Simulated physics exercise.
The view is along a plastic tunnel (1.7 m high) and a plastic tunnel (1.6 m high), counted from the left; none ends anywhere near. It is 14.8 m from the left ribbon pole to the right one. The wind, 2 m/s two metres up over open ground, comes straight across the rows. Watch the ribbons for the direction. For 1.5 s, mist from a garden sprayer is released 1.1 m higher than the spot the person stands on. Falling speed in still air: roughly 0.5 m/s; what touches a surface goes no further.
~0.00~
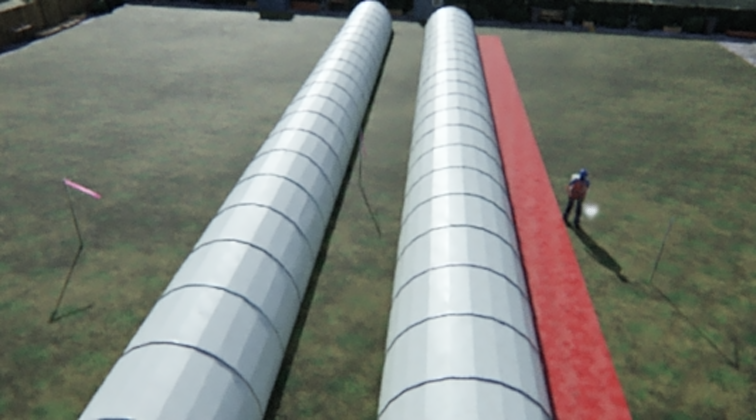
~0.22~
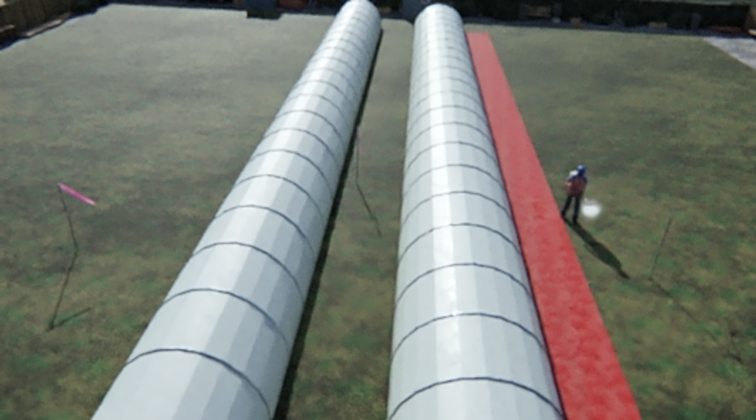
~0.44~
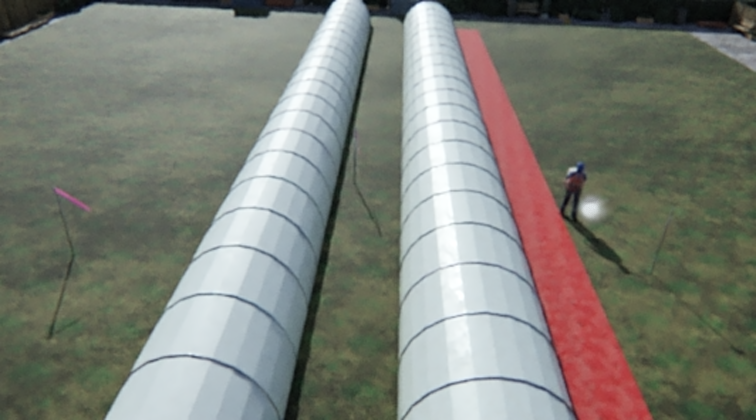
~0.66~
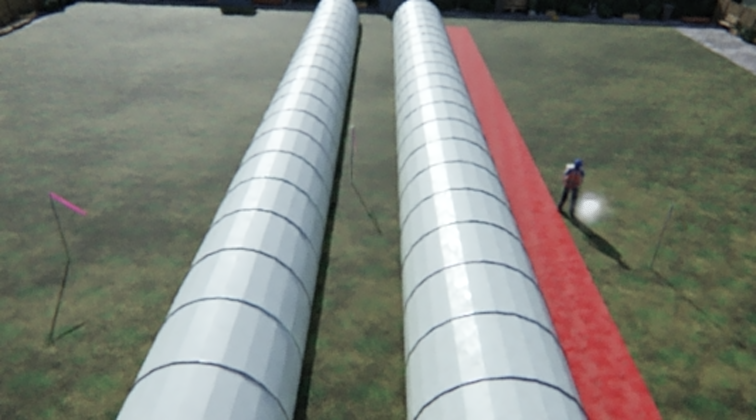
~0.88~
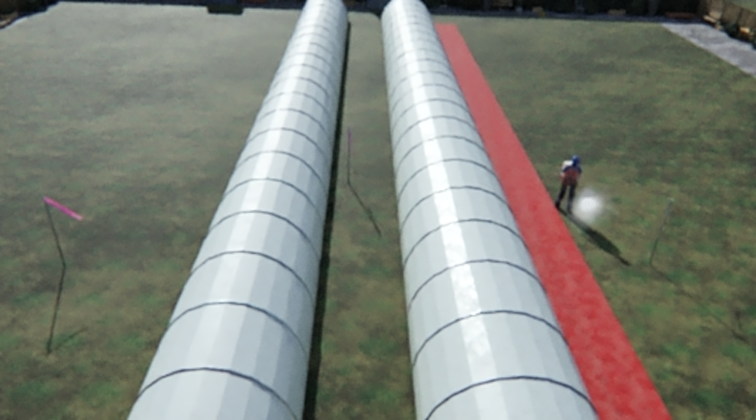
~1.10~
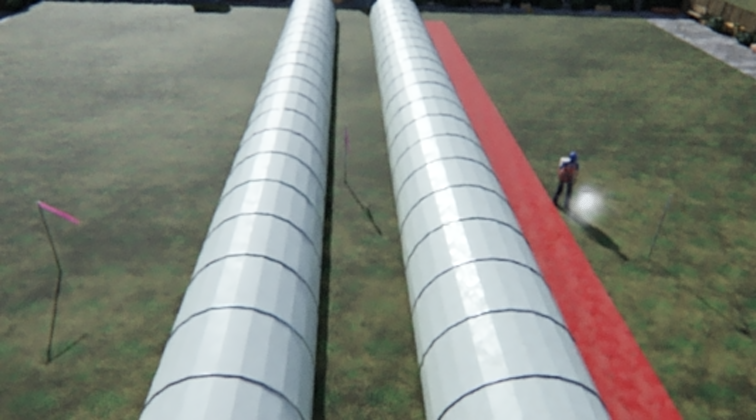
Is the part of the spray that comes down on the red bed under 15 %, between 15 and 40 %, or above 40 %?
The share landing there is from 15 to 40 %.
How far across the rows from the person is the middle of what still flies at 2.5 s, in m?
Roughly 0.0 m.
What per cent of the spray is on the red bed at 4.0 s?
Near 20 %.
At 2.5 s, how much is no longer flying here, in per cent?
Some 35 per cent.
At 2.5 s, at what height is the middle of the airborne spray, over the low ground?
About 0.4 m.
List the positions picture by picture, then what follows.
The left ribbon ends at (100, 198), leaning 65 degrees to the right, the spray in the air spans x = 585 to 595 around y = 210 and it comes from (589, 208), in the first picture.
The spray in the air spans x = 585 to 595 around y = 210 and the red one passes (553, 268), in the second picture.
The spray in the air spans x = 585 to 600 around y = 205 and the top of the left plastic tunnel crosses (273, 166), in the third picture.
The left ribbon ends at (86, 215), leaning 55 degrees to the right, the spray in the air spans x = 580 to 600 around y = 205 and the red one passes (535, 212), in the fourth picture.
The spray in the air spans x = 575 to 600 around y = 200, in the fifth picture.
The inner ribbon ends at (350, 154), hanging almost straight, the spray in the air spans x = 570 to 605 around y = 200 and the top of the left plastic tunnel crosses (267, 168), in the sixth picture.
After 2.5 s, 7 % lies on the red bed; 35 % has touched down or left; the middle of what still flies is 0.4 m above the low ground, near (583, 213).
After 4.0 s, 20 % lies on the red bed; 83 % has touched down or left; the middle of what still flies is 0.3 m above the low ground, near (588, 218).
After 8.0 s, 24 % lies on the red bed; 99 % has touched down or left.
After 20.0 s, 24 % lies on the red bed; 100 % has touched down or left.
After 45.0 s, 24 % lies on the red bed; 100 % has touched down or left.
